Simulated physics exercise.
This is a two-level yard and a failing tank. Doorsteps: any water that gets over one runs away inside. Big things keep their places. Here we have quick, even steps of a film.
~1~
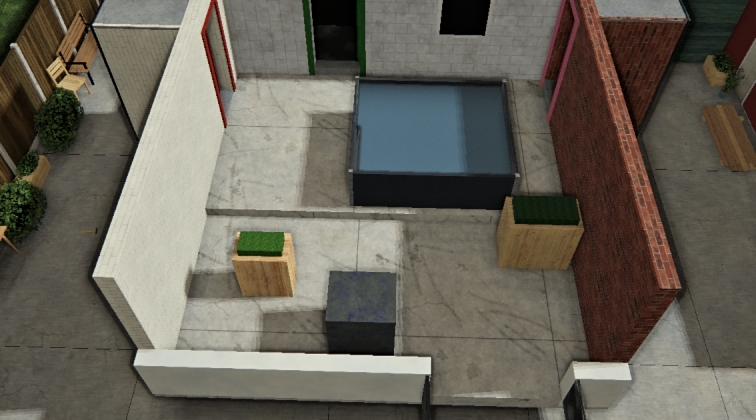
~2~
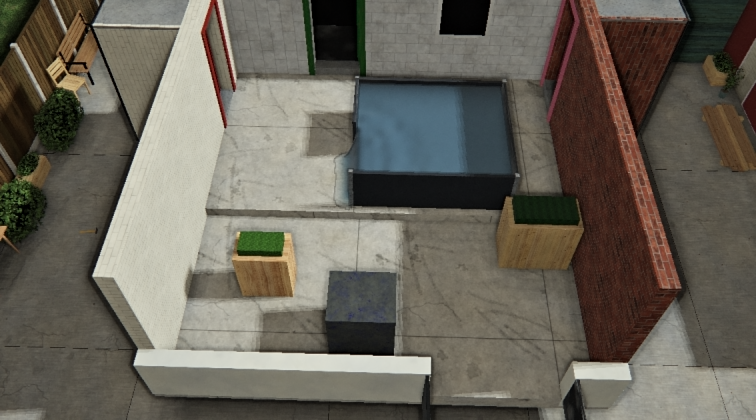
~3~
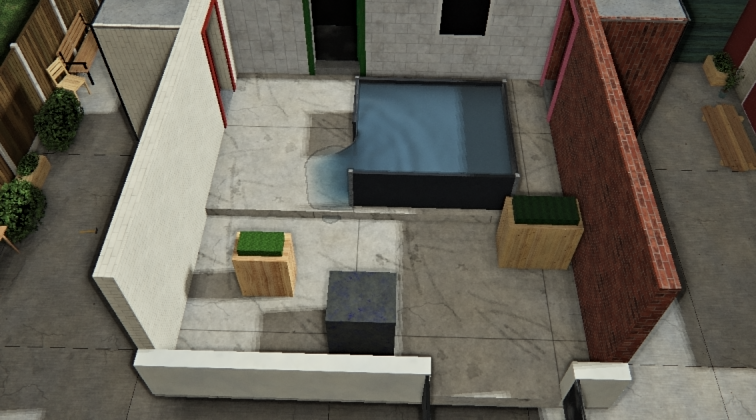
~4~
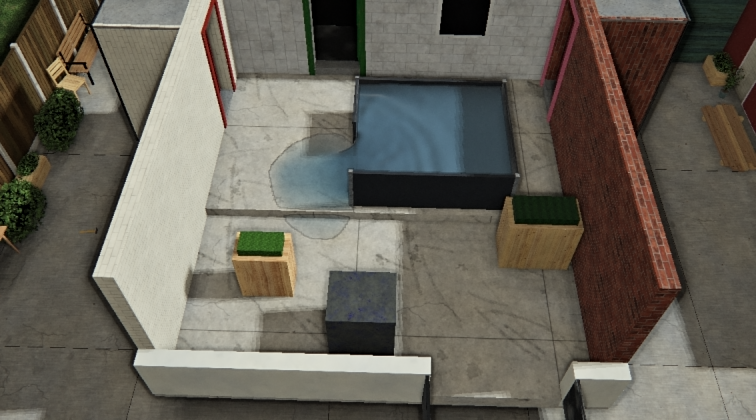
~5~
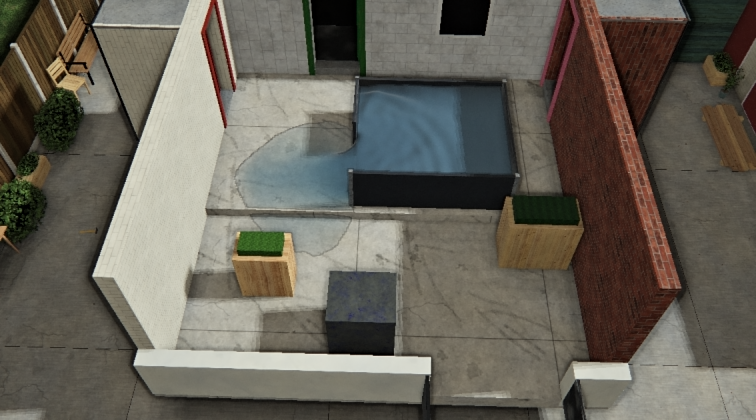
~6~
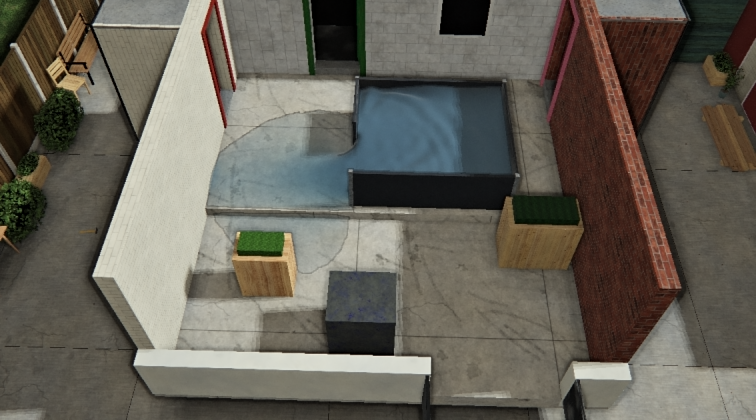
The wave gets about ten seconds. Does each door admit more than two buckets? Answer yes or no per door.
Answers: The pink door: No; the red door: Yes; the green door: No.
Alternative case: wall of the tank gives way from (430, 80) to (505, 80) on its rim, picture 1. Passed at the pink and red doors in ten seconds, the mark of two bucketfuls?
Looking at it, the pink door ends up above and the red door ends up above.
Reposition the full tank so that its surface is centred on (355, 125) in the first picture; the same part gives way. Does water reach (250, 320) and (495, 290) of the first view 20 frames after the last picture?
I'd say watered for the first and spared for the second.
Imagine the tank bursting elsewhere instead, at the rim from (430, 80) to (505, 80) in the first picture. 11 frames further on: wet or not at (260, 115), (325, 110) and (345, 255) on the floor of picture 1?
In that order: Covered, under water, not flooded.
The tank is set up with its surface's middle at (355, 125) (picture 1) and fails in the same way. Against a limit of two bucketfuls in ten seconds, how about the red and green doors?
Taking them in turn, the red one goes past the limit while the green one stays safely beneath.
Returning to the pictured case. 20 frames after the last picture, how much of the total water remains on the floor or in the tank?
Close to 98 in a hundred.
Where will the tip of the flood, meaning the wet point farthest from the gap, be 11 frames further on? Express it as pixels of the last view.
Near (171, 371).
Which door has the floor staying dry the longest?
That would be the pink-painted one.
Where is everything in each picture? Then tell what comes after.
In the first picture, the open tank at (432, 127) is whole and still.
In the second picture, the front is at (341, 205), out from the gap at (355, 170).
In the third picture, water pours out at (355, 170) and has run to (320, 210).
In the fourth picture, the front is at (277, 166), out from the gap at (355, 171).
In the fifth picture, the front is at (242, 170), out from the gap at (355, 171).
In the sixth picture, the front is at (208, 198), out from the gap at (355, 170).
A moment on, water covers 25 % of the floor; the pink door not reached, the red door under two buckets in, the green door not reached.
Next, water covers 35 % of the floor; the pink door not reached, the red door over two buckets in, the green door wet at the sill, nothing in.
Then, water covers 55 % of the floor; the pink door not reached, the red door over two buckets in, the green door wet at the sill, nothing in.
Later, water covers 90 % of the floor; the pink door wet at the sill, nothing in, the red door far over two buckets in, the green door wet at the sill, nothing in.
In the end, water covers 95 % of the floor; the pink door under two buckets in, the red door far over two buckets in, the green door wet at the sill, nothing in.
